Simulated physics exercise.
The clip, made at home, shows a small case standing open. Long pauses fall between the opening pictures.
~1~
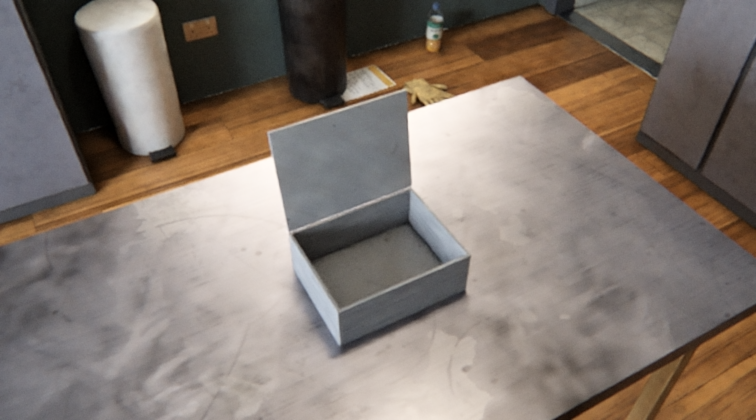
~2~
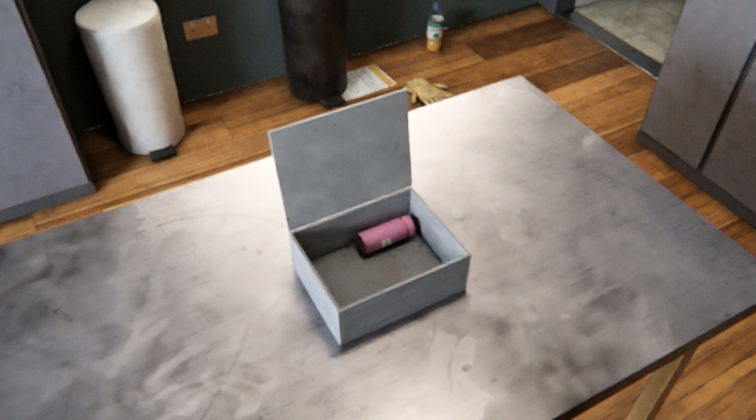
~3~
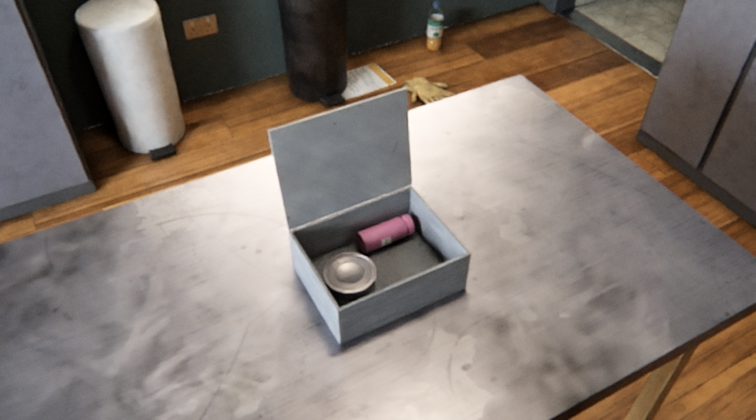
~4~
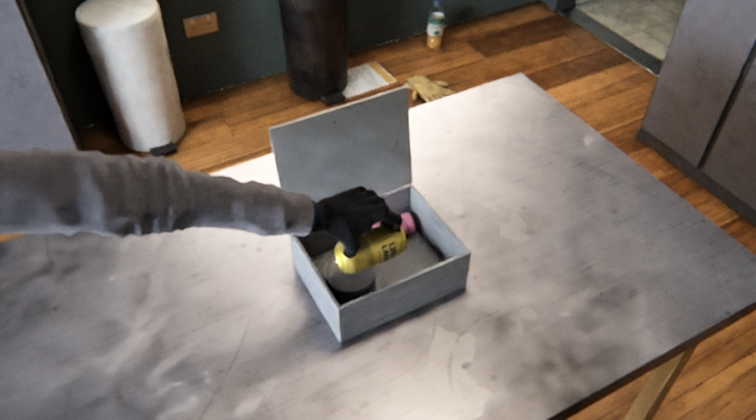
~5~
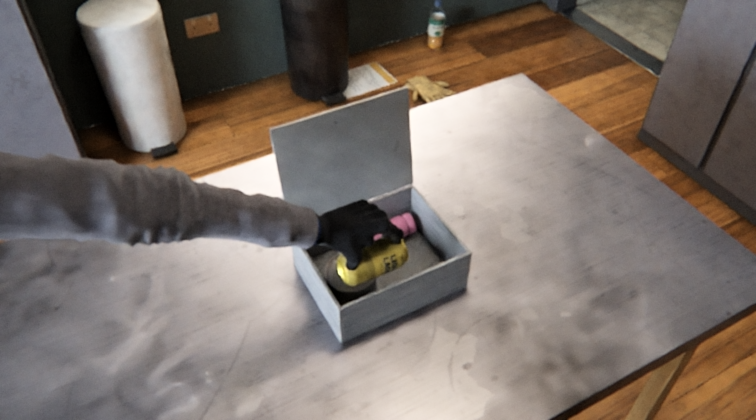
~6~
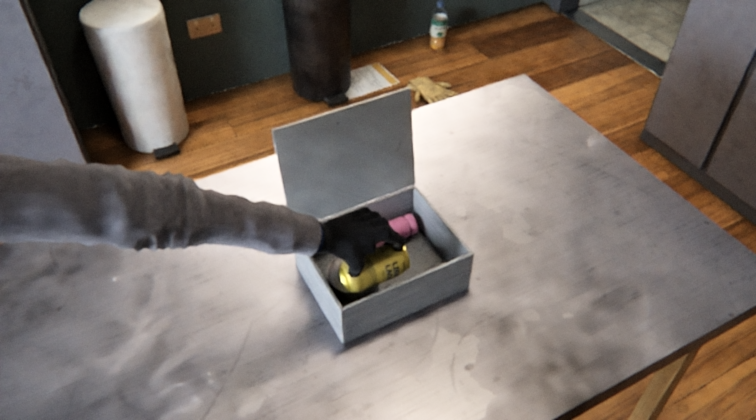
On a grey metal table, an open case sits empty, then holds a pink shaker, then also a round silver object; a black-gloved hand reaches in from the left and lowers a yellow can into the case beside them.
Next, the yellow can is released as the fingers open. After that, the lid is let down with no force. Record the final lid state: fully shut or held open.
The lid will stay lifted.
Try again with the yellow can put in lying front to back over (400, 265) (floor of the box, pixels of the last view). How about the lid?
With this placement the lid lies closed.
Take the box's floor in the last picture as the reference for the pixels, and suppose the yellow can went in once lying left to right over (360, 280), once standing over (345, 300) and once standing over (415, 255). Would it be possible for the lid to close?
Try one: Closed. Try two: Not closed. Try three: Not closed.
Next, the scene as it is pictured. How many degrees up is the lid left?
Angle: About 16°.
Then, 1.10 s later than the last frame, lid starting down.
Then, 1.50 s later than the last frame, lid 65° above the rim.
Then, 1.80 s later than the last frame, lid 41° above the rim.
Then, 2.00 s later than the last frame, lid 21° above the rim.
When it is over, lid 16° above the rim; all 3 as before. End places, in pixels of the last picture, yellow can near (380, 271).
